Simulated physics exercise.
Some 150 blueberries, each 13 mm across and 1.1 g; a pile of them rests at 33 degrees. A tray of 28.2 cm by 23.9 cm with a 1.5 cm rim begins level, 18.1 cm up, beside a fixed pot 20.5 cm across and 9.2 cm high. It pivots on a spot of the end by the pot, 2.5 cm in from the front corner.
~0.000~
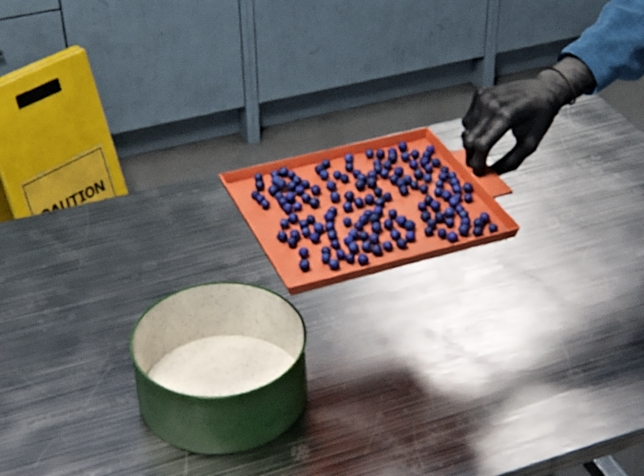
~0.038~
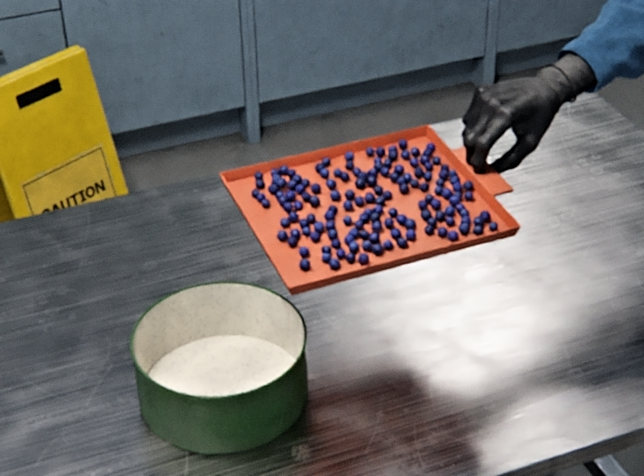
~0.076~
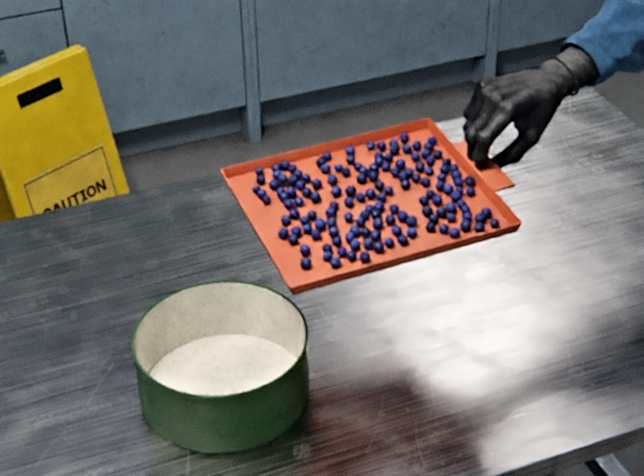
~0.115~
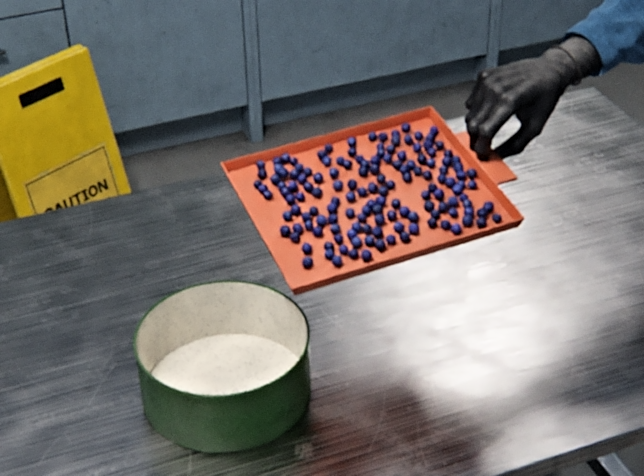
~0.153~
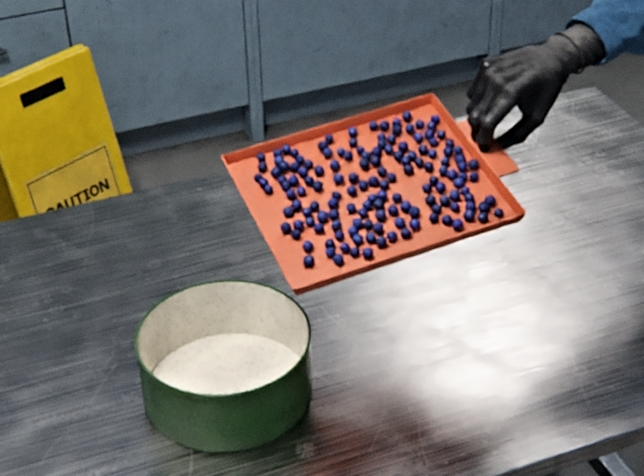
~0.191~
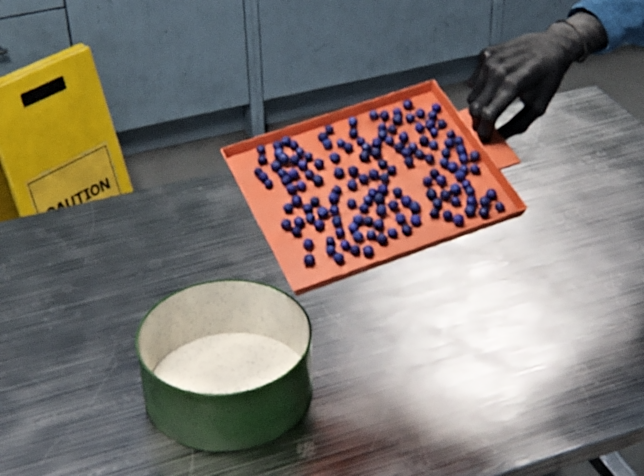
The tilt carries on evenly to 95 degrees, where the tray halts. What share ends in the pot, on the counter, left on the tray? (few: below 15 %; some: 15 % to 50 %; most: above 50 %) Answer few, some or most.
Pot some, counter most, tray few.
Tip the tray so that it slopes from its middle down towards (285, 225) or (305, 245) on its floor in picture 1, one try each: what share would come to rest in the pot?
About 50 and 90 per cent.
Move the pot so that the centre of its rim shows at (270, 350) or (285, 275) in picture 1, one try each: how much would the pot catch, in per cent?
About 60 and 0 per cent.
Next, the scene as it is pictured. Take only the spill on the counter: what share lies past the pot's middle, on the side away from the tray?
About 20 per cent.
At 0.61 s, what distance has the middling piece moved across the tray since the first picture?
Some 9 cm.
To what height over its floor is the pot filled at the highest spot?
Some 1.5 cm.
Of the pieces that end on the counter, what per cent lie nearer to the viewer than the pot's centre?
About 100 per cent.
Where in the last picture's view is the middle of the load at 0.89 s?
Near (334, 248).
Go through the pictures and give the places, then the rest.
In the first picture, tray tilt 0 degrees, front corners at (291, 285) and (516, 226); middle of the pieces at (369, 199); pot at (218, 336).
In the second picture, tray tilt 1 degrees, front corners at (291, 284) and (516, 225); middle of the pieces at (370, 198).
In the third picture, tray tilt 2 degrees, front corners at (292, 284) and (518, 221); middle of the pieces at (371, 194).
In the fourth picture, tray tilt 5 degrees, front corners at (294, 285) and (520, 217), lowest corner left front; middle of the pieces at (372, 188).
In the fifth picture, tray tilt 9 degrees, front corners at (295, 286) and (522, 211), lowest corner left front; middle of the pieces at (373, 181).
In the sixth picture, tray tilt 12 degrees, front corners at (296, 287) and (523, 206), lowest corner left front; middle of the pieces at (374, 174); pot at (224, 334). The tray's pace is about 95 degrees a second.
After 0.61 s, tilt 52 degrees; the tray holds 100 %, the pot 0 %.
Then, at 0.89 s, tilt 78 degrees; the tray holds 85 %, the pot 5 %.
Then, at 1.28 s, tilt 95 degrees; the tray holds 10 %, the pot 10 %.
At rest (2.1 s), pot 25 %, counter 75 %, tray 0 %.
